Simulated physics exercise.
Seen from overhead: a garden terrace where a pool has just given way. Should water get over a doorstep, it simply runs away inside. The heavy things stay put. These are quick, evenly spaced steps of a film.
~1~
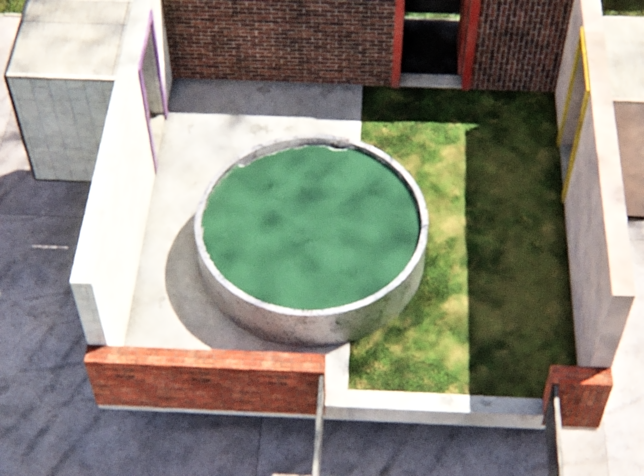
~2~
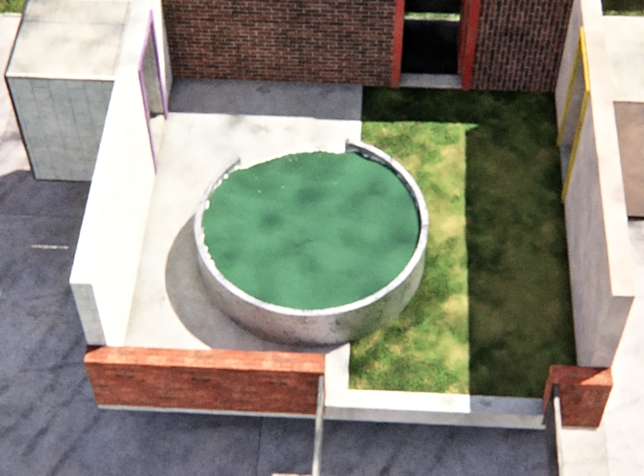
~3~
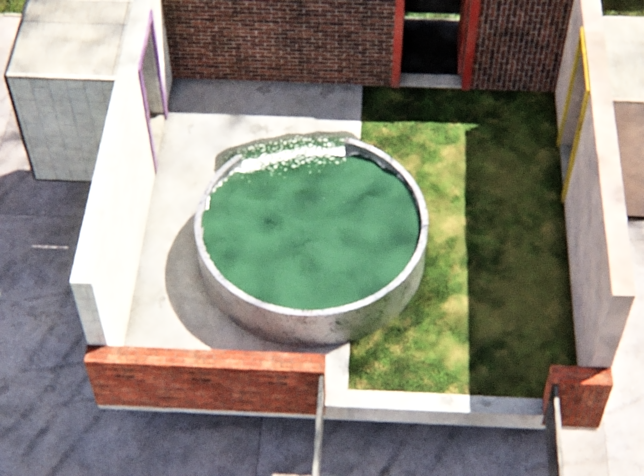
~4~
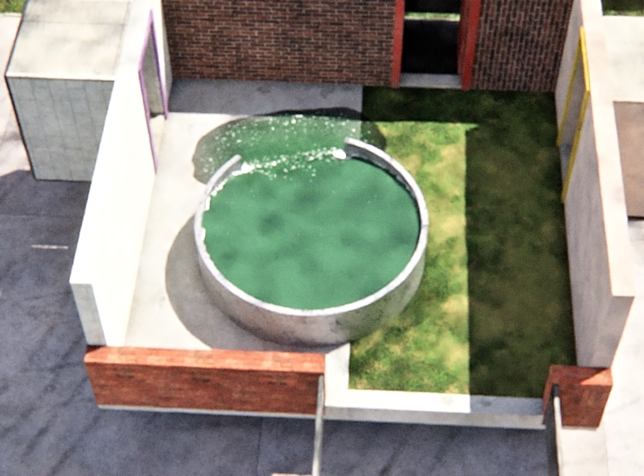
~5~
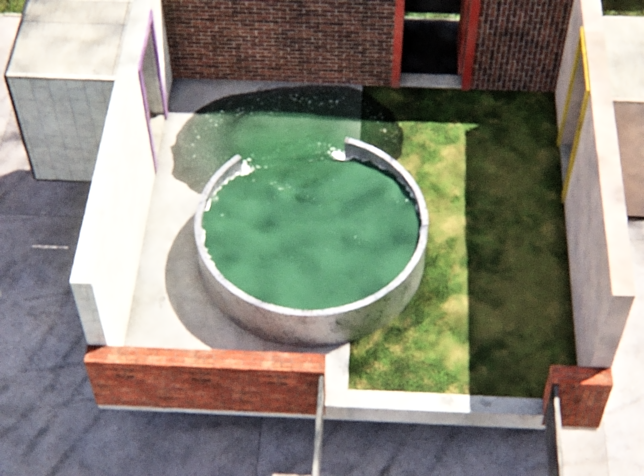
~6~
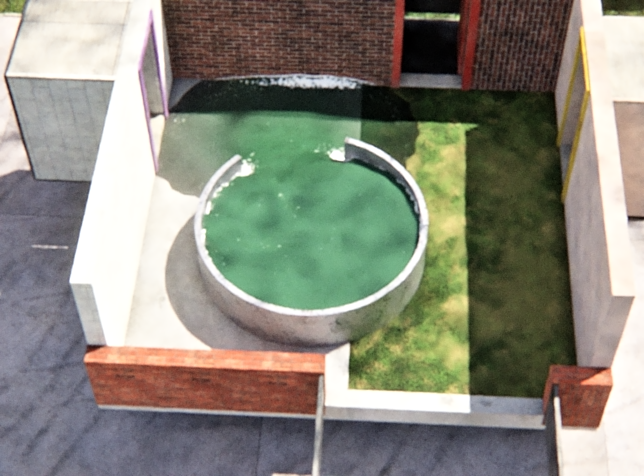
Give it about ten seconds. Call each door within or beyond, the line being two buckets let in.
Purple door - beyond; yellow door - beyond; red door - beyond.
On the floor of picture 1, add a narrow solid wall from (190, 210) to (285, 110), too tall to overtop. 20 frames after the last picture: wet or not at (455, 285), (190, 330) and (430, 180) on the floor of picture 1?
Lab note - spot 1 parched, spot 2 parched, spot 3 inundated.
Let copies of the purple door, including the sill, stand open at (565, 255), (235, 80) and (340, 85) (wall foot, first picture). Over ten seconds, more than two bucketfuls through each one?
So it goes runs below, then runs above, then runs above.
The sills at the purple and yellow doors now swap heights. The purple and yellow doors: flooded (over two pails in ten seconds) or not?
Result - purple comes in high, yellow comes in low.
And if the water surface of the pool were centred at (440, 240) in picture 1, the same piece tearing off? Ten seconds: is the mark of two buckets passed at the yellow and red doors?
The yellow door tops the limit and the red door tops the limit.
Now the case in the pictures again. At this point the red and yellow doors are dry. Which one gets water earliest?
Result: The door marked red.
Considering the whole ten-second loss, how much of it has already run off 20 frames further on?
That comes to 15 per cent, as I work it out.
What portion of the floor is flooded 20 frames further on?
My estimate is roughly 65 percent.
A moment on, water covers 25 % of the floor; the purple door wet at the sill, nothing in, the yellow door not reached, the red door wet at the sill, nothing in.
Next, water covers 35 % of the floor; the purple door under two buckets in, the yellow door not reached, the red door under two buckets in.
Then, water covers 65 % of the floor; the purple door far over two buckets in, the yellow door wet at the sill, nothing in, the red door over two buckets in.
Later, water covers 95 % of the floor; the purple door far over two buckets in, the yellow door over two buckets in, the red door over two buckets in.
In the end, water covers 100 % of the floor; the purple door far over two buckets in, the yellow door far over two buckets in, the red door far over two buckets in.
